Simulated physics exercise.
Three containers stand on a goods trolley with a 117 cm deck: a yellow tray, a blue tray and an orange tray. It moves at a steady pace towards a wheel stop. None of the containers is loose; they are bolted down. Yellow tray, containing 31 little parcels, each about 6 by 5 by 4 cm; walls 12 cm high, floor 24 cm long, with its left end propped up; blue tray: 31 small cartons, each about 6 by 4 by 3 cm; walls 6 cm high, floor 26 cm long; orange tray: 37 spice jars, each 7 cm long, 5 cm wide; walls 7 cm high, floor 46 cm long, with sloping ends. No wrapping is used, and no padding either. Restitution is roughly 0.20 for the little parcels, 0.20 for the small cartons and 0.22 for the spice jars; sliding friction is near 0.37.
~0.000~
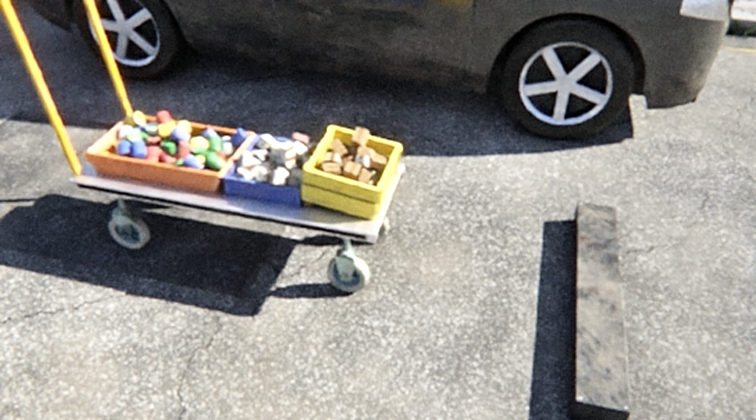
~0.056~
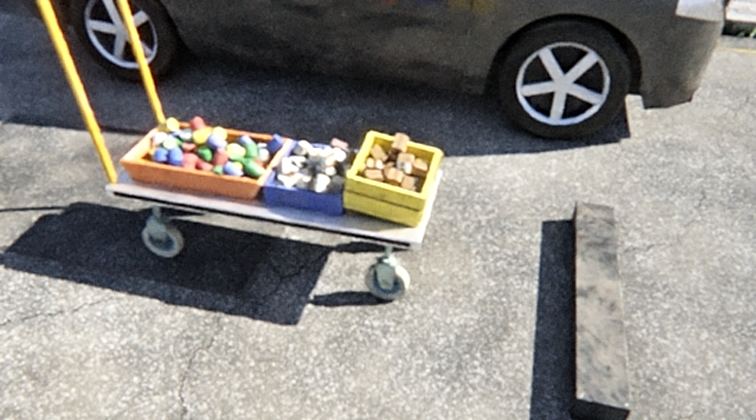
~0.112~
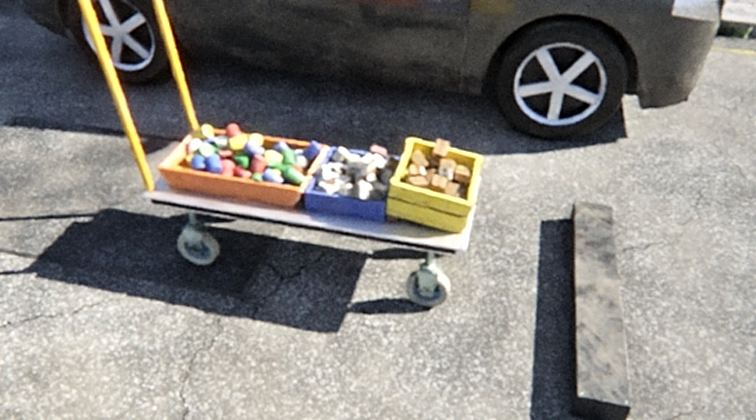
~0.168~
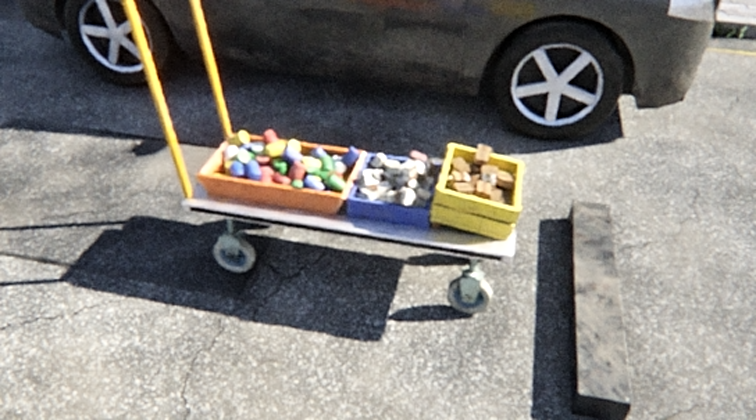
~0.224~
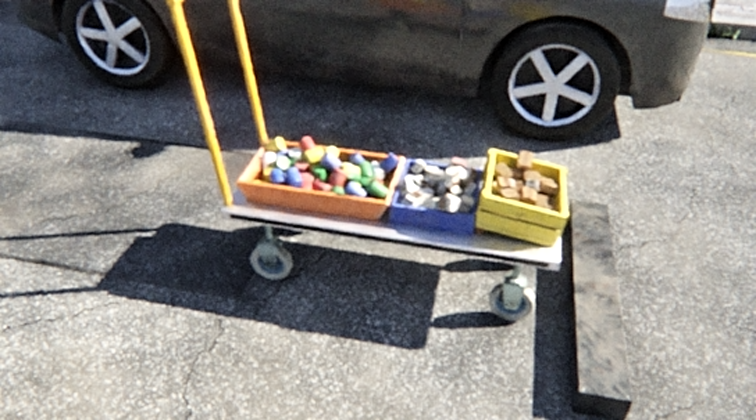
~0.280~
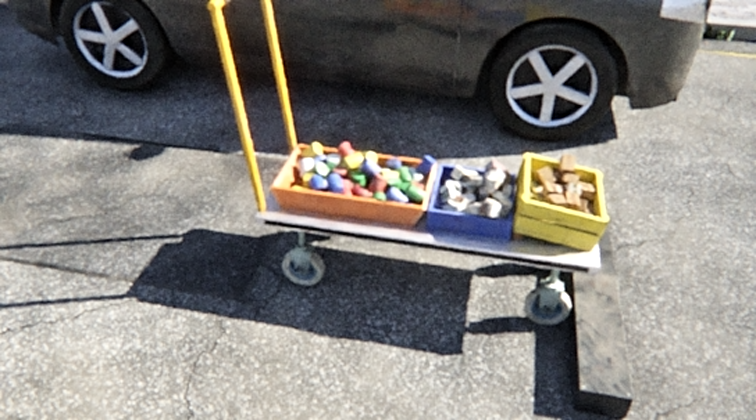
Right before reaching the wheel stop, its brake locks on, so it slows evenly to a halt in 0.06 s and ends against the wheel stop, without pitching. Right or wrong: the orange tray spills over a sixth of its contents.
Right, over a sixth spills.
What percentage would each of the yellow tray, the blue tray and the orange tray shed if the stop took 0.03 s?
With that change, yellow tray 10 per cent, blue tray 20 per cent, orange tray 30 per cent.
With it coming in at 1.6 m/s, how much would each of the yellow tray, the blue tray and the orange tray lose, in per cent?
Then the yellow tray sheds 0 per cent of its load, the blue tray 0 per cent, and the orange tray 10 per cent.
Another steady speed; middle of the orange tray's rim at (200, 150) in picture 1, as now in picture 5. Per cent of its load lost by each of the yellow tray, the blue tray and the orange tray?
Then yellow tray 0, blue tray 10, orange tray 20 per cent.
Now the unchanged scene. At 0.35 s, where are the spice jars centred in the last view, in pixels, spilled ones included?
Centred roughly at (391, 180).
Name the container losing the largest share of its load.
That would be the orange tray.
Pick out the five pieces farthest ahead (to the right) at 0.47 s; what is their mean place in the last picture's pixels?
Their mean place is near (612, 201).
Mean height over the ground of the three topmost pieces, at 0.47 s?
Height, averaged: Around 58 cm.
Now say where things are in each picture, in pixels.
In the first frame (places track the rim corner closest to us here; the camera moves round a little), orange tray (218, 174); blue tray (296, 189); 75 cm to go; all still inside.
Orange tray (258, 182); blue tray (338, 196); 60 cm to go, in the second frame.
Orange tray (300, 189); blue tray (381, 203); 45 cm to go, in the third frame.
Orange tray (342, 196); blue tray (425, 209); 29 cm to go, in the fourth frame.
Orange tray (385, 202); blue tray (471, 216); 14 cm to go, in the fifth frame.
Orange tray (422, 207); blue tray (509, 220); stopping; all still inside, in the sixth frame.
After 0.35 s, the yellow tray is down by 1 of 31, the blue tray is down by 1 of 31 and the orange tray has all 37.
After 0.47 s, the yellow tray is down by 1 of 31, the blue tray is down by 3 of 31 and the orange tray is down by 5 of 37.
After 0.70 s, the yellow tray is down by 1 of 31, the blue tray is down by 3 of 31 and the orange tray is down by 10 of 37.
Outcome (at 1.20 s), the yellow tray is down by 1 of 31, the blue tray is down by 3 of 31 and the orange tray is down by 10 of 37. Asked share, 10 of 37, 27 per cent.
